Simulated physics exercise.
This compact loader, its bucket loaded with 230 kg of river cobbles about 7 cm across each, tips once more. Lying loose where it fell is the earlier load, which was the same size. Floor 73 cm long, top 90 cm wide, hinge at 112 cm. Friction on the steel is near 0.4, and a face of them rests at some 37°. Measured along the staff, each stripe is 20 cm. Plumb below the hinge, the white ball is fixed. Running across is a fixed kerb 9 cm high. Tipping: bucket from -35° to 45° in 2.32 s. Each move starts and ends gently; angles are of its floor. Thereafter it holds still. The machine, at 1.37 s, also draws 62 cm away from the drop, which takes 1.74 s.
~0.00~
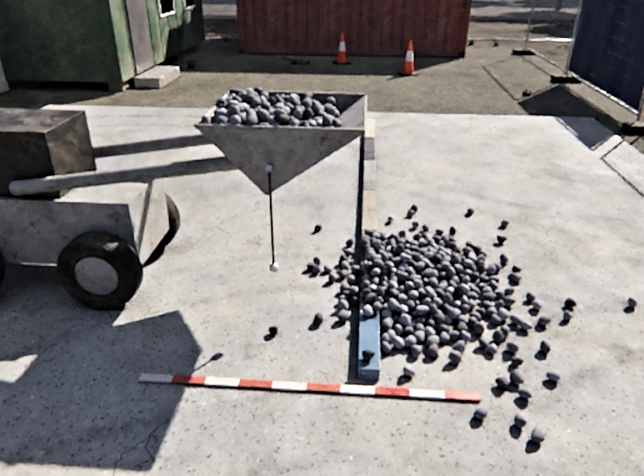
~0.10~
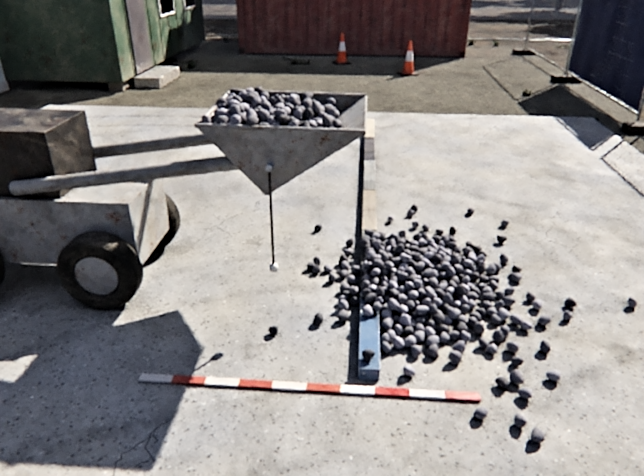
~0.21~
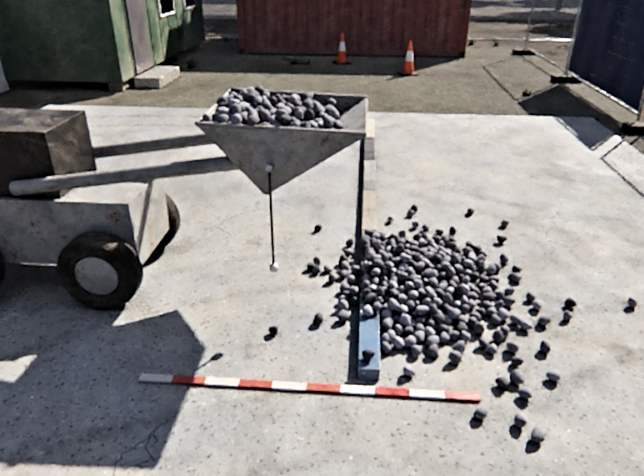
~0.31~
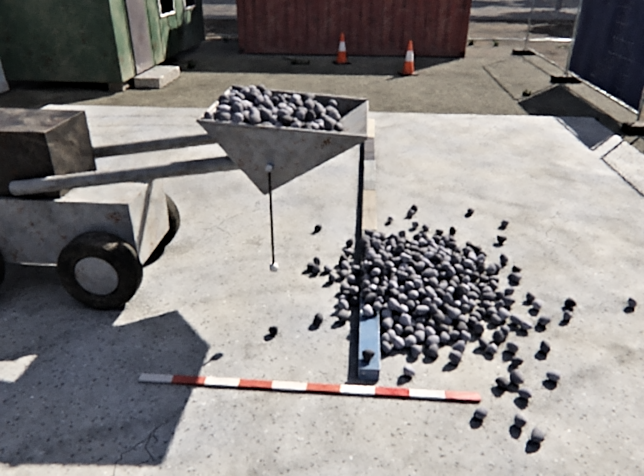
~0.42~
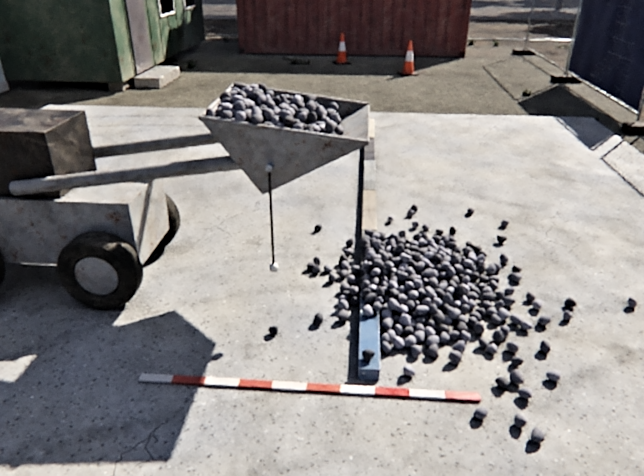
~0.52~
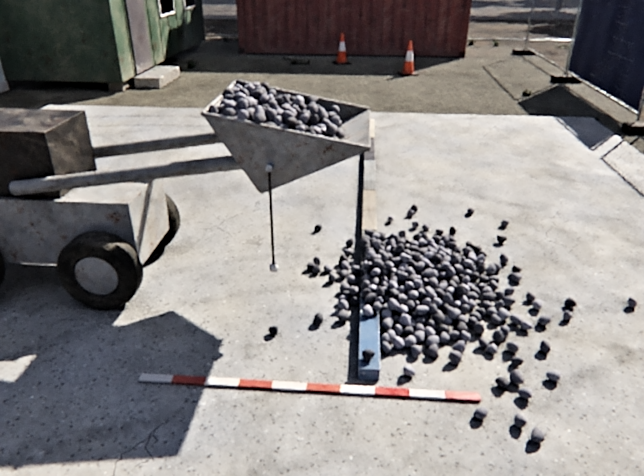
At first, a loader's metal bucket heaped with grey stones sits still above a concrete yard, left of a loose pile scattered across a kerb. Then the bucket slowly tilts, its right-hand lip dipping slightly while the stones stay inside, and the loader and the pile on the ground remain unmoved.
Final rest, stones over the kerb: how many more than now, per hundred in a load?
27 per hundred.
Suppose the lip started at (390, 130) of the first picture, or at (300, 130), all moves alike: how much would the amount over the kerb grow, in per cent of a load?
About 45 per cent from the first spot and 0 per cent from the second.
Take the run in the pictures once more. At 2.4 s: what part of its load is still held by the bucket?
It holds some 0 percent.
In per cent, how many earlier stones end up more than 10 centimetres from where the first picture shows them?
5 %.
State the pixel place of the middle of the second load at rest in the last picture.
I'd say close to (346, 272).
After 1.7 s the floor is at 33°; in per cent of one load, 69 in the bucket, 40 on this side of the kerb, 91 over the kerb; the foremost stones are at (548, 289).
After 2.4 s the floor is at 45°; in per cent of one load, 0 in the bucket, 86 on this side of the kerb, 114 over the kerb; the foremost stones are at (548, 289).
After 3.6 s the floor is at 45°; in per cent of one load, 0 in the bucket, 86 on this side of the kerb, 114 over the kerb; the foremost stones are at (548, 289).
After 6.0 s the floor is at 45°; in per cent of one load, 0 in the bucket, 86 on this side of the kerb, 114 over the kerb; the foremost stones are at (548, 289). Net gain over the kerb, 27.
